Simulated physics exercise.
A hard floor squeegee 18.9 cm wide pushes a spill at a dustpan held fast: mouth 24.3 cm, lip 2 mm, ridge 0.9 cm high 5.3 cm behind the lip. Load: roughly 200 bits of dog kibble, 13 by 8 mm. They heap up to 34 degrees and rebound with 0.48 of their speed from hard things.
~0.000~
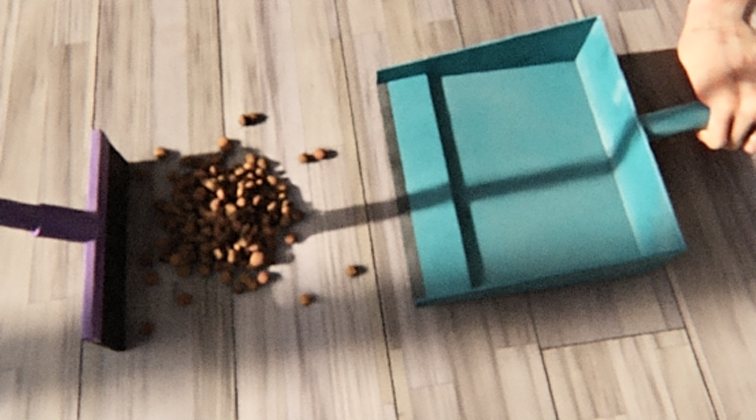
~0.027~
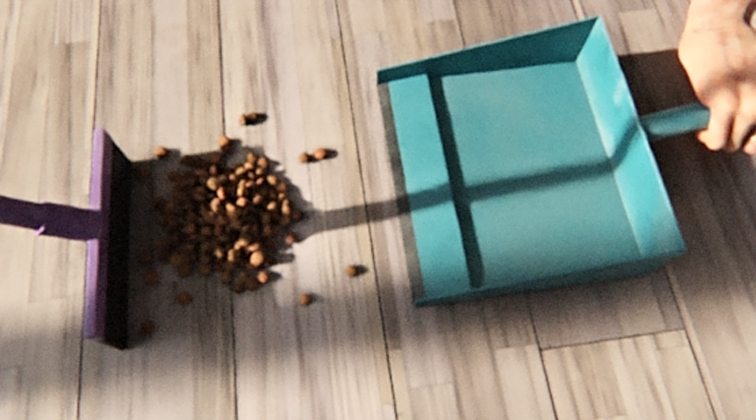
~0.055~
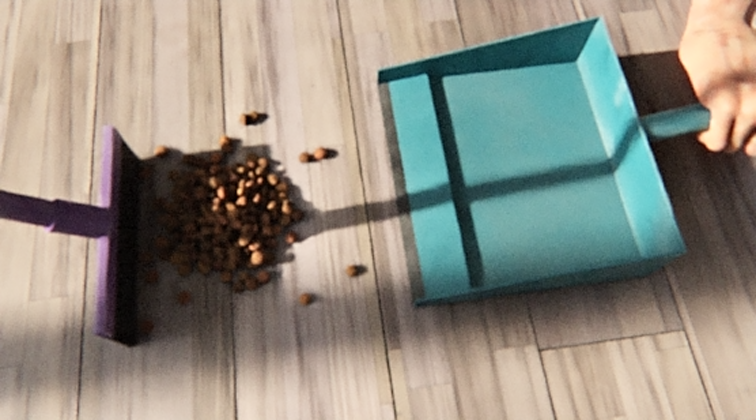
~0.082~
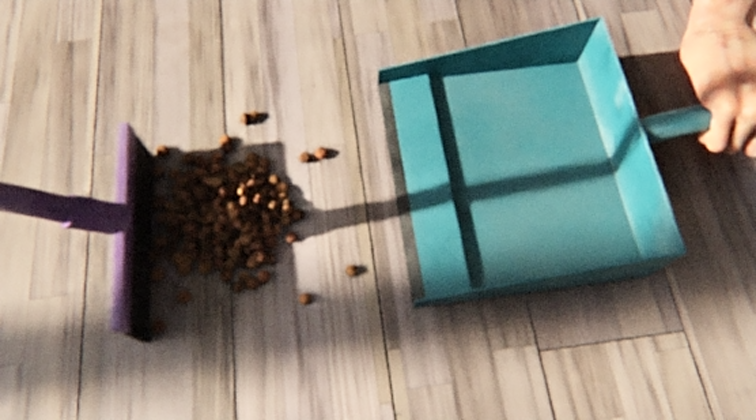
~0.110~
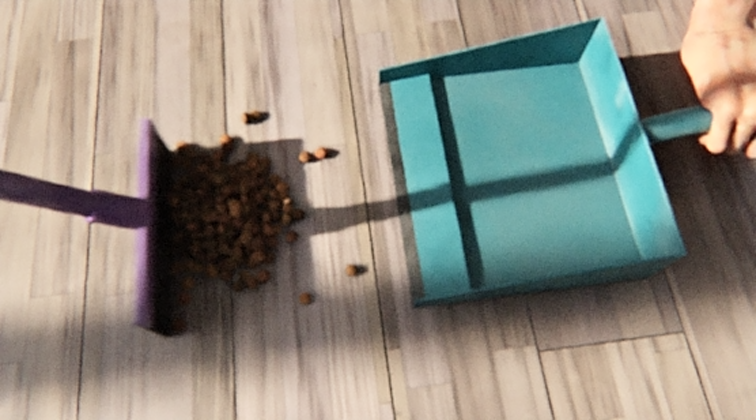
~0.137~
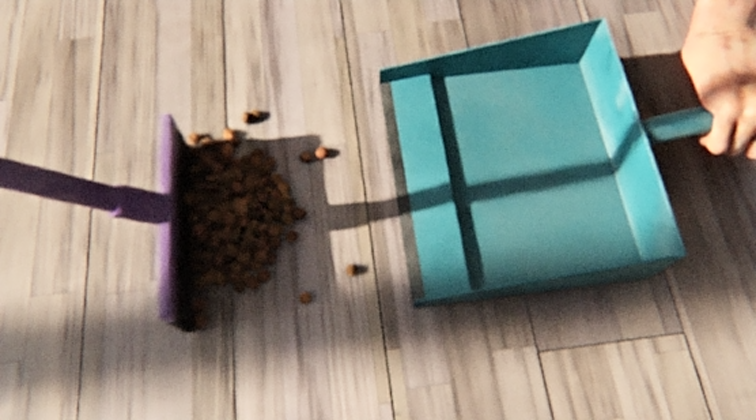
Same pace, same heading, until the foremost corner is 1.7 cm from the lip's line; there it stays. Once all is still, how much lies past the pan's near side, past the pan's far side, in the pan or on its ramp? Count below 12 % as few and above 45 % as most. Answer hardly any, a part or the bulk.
Near side hardly any, far side hardly any, pan the bulk.
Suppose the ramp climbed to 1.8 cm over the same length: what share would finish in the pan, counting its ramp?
Then about 55 per cent.
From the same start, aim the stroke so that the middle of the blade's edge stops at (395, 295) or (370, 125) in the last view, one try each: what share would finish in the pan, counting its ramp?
Some 45 and 50 per cent.
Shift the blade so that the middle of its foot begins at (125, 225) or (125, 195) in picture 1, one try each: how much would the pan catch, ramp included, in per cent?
About 70 and 55 per cent.
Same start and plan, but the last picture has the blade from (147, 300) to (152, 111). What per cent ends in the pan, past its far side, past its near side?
Pan 45, far 10, near 0.
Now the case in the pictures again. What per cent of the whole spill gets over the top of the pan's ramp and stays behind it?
About 25 per cent.
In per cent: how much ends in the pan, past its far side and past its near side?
Near side 5, far side 0, pan 65.
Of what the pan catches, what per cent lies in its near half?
Roughly 60 per cent.
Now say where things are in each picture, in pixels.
The first frame shows blade from (93, 336) to (102, 139), moved 0.0 cm, 0 of the pieces shifted so far; middle of the pieces at (221, 213); pan at (522, 170).
The second frame shows blade from (96, 335) to (105, 138), moved 0.3 cm, 0 of the pieces shifted so far; middle of the pieces at (221, 213).
The third frame shows blade from (106, 332) to (114, 136), moved 1.0 cm, 0 of the pieces shifted so far; middle of the pieces at (221, 212).
The fourth frame shows blade from (122, 327) to (129, 132), moved 2.3 cm, 5 of the pieces shifted so far; middle of the pieces at (222, 212).
The fifth frame shows blade from (145, 322) to (149, 128), moved 4.1 cm, 59 of the pieces shifted so far; middle of the pieces at (224, 212).
The sixth frame shows blade from (168, 316) to (170, 124), moved 6.0 cm, 152 of the pieces shifted so far; middle of the pieces at (232, 213); pan at (524, 172). The blade's pace is about 0.69 m/s, heading 4 degrees away from the viewer's side.
After 0.28 s, middle of the blade 10 cm from the lip; 0 % over the lip, far side 0 %, near side 0 %.
After 0.38 s, middle of the blade 4 cm from the lip; 15 % over the lip, far side 0 %, near side 5 %.
Then, at 0.61 s, middle of the blade 2 cm from the lip; 65 % over the lip, far side 0 %, near side 5 %.
By 1.1 s all is still; near side 5 %, far side 0 %, pan 65 %, in front of the lip or behind the blade 25 %.
